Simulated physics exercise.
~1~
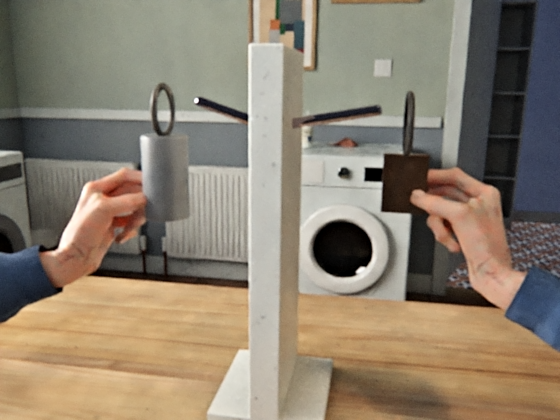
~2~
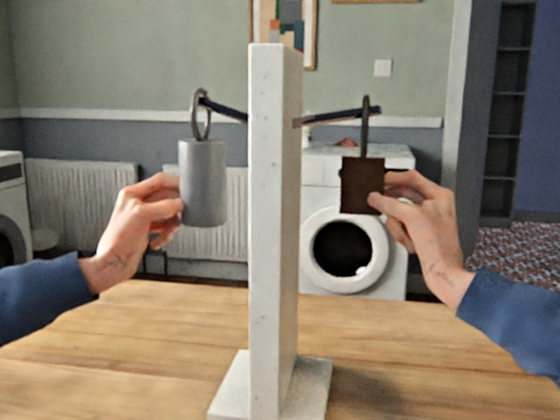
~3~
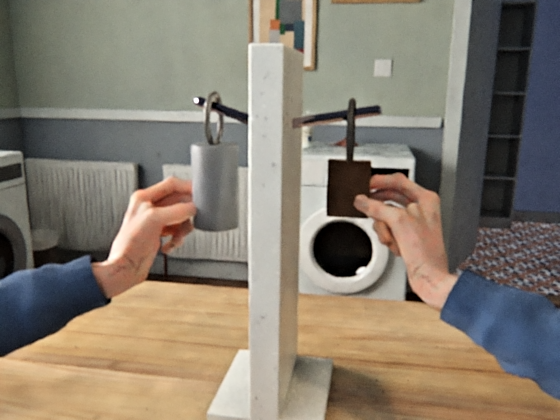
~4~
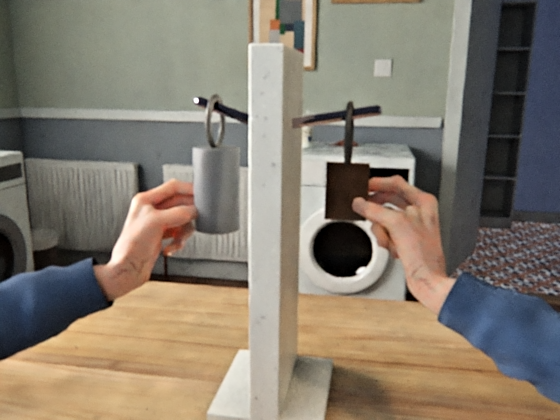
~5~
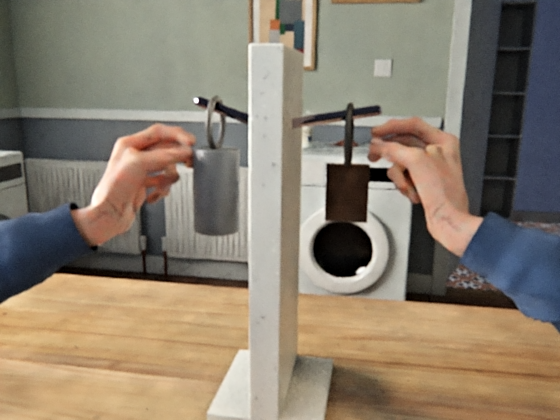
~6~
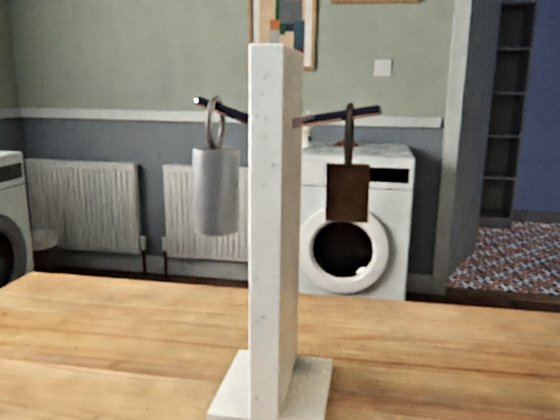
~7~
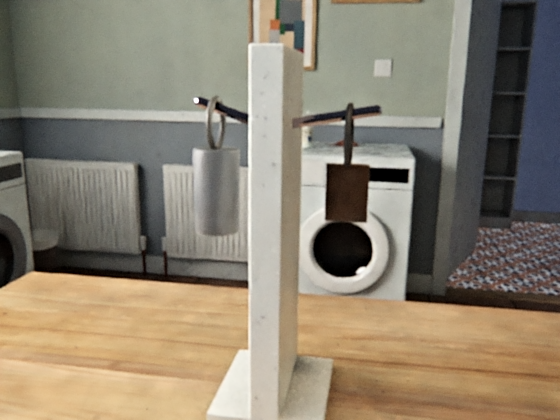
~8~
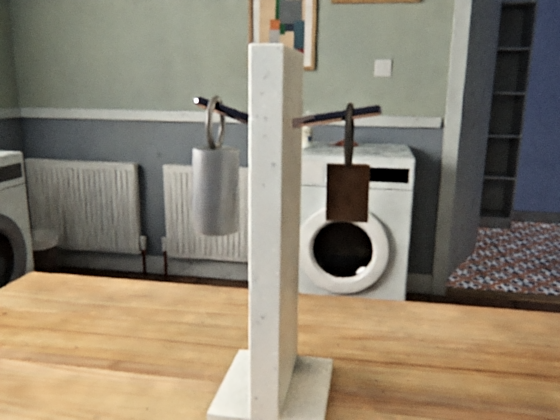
In a room with a washing machine and radiators, two hands moved a grey lantern and a brown tag inward onto the pegs of a pale stand, then let go and drew away, and both stayed hanging still, the lantern left, the tag right.
